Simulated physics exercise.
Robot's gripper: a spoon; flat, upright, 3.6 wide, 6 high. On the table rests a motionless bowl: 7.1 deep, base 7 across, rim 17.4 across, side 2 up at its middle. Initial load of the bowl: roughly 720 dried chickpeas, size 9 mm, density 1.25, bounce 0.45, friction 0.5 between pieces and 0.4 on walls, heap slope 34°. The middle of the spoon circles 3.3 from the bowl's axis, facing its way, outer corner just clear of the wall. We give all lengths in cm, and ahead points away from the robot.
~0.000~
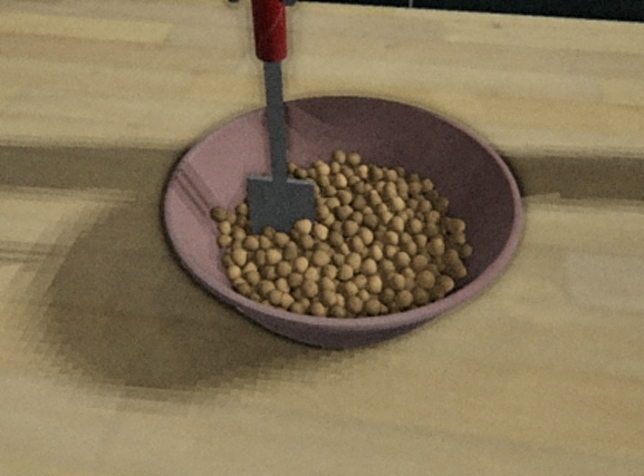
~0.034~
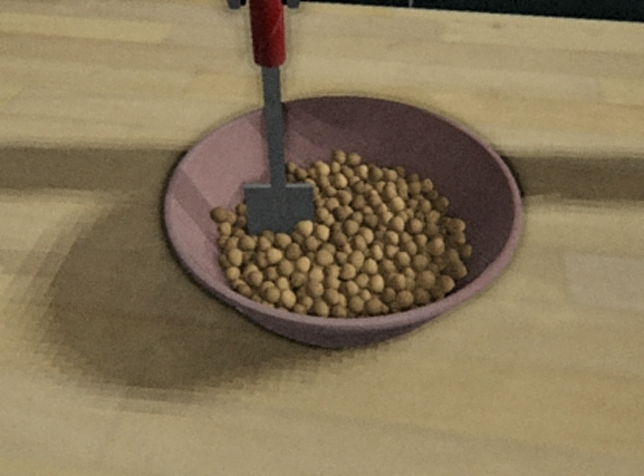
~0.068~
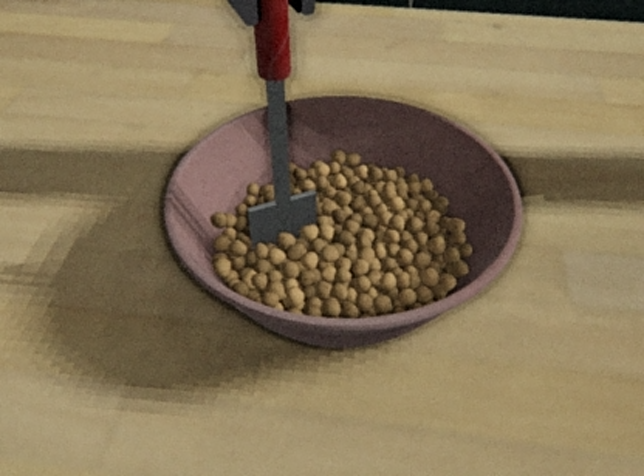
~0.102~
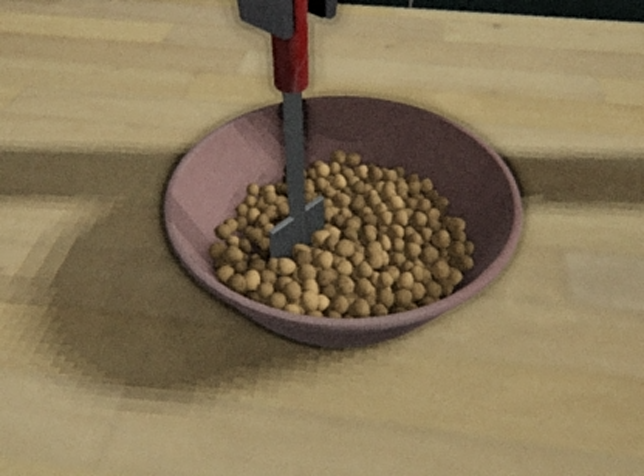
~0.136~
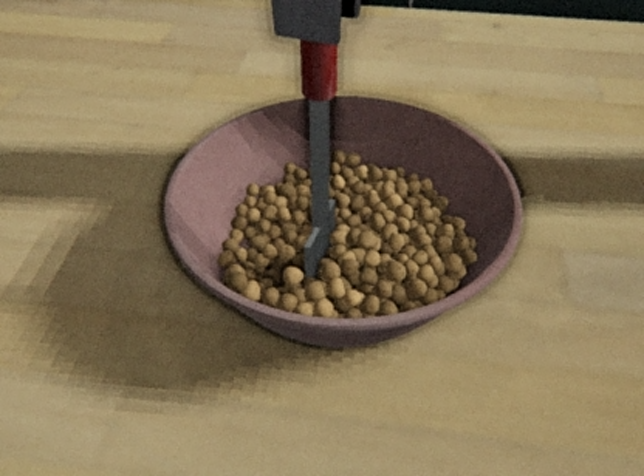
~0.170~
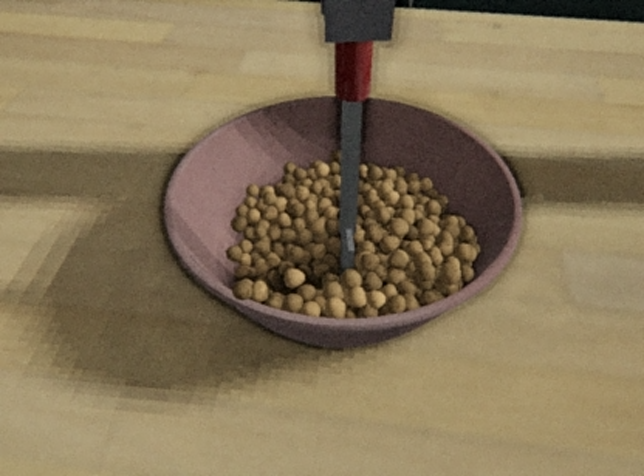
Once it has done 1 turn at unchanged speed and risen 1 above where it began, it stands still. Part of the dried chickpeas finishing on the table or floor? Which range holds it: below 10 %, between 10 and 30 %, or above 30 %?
It lies below 10 %.
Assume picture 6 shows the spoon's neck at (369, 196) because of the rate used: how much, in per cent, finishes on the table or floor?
About 10 %.
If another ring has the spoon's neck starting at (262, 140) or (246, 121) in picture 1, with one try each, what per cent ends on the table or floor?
Close to 10 and 5 in a hundred.
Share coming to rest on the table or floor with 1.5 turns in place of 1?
About 5 per cent.
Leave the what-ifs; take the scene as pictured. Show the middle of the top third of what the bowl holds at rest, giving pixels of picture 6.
The centre sits around (285, 242) in the last picture.
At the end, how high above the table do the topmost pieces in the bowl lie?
I'd guess close to 7.0 centimetres.
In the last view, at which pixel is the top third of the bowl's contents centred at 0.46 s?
Centre estimate: (299, 164).
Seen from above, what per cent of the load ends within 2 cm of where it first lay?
I'd guess close to 10 percent of the load.
By 0.31 s, 200° round, highest piece 9 above the table; 715 in the bowl, 1 on the table or floor, 8 in flight or on the tool.
By 0.46 s, 298° round, highest piece 9 above the table; 698 in the bowl, 15 on the table or floor, 11 in flight or on the tool.
By 0.73 s, 0° round, highest piece 7 above the table; 689 in the bowl, 35 on the table or floor.
By 1.43 s, 0° round, highest piece 7 above the table; 689 in the bowl, 35 on the table or floor.
Final count, 689 in the bowl, 35 on the table or floor. That is 5 % on the table or floor.
